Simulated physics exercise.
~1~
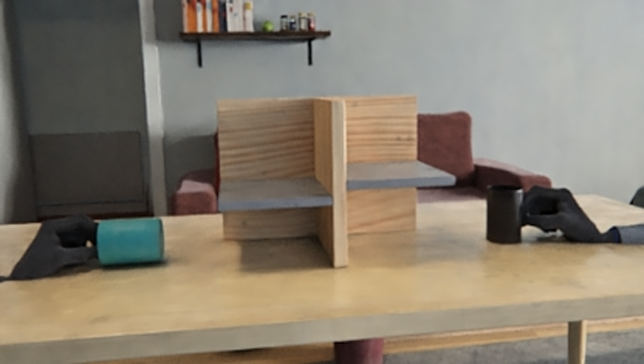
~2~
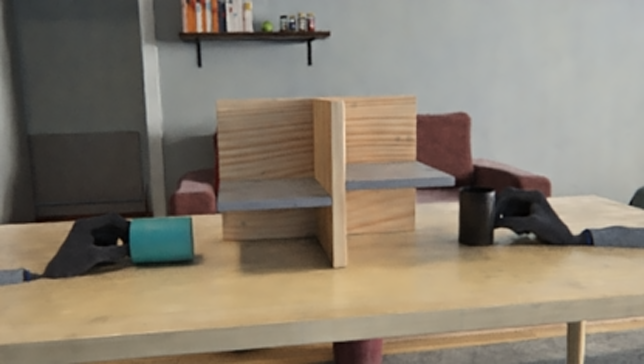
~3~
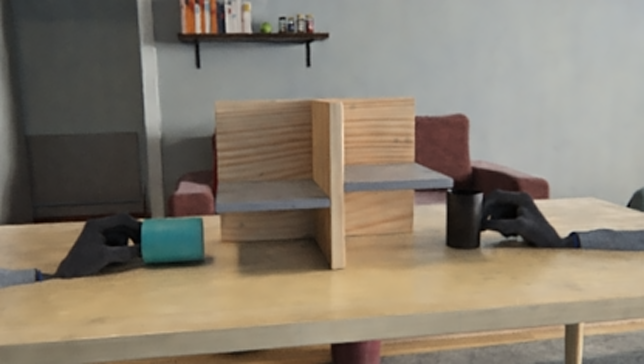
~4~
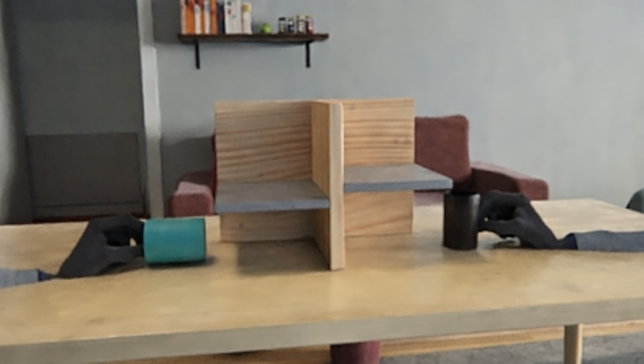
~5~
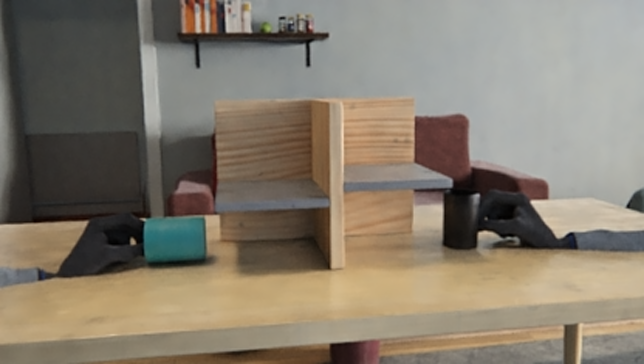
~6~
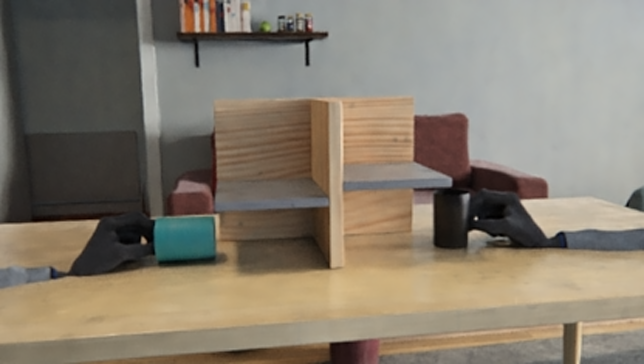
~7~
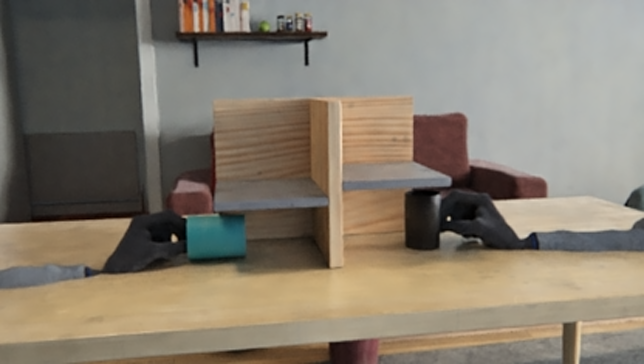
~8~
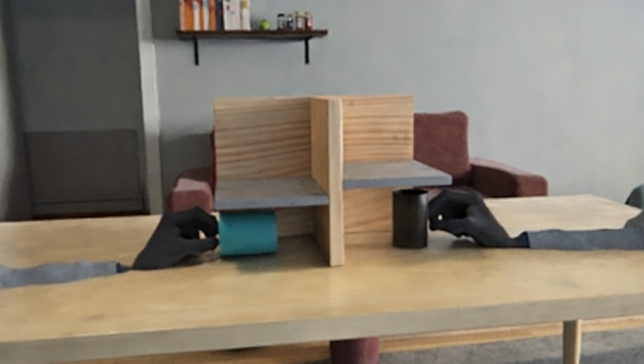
Two dark-gloved hands sliding a turquoise beaker on its side and an upright black beaker inward beneath a wooden divider's grey shelves.
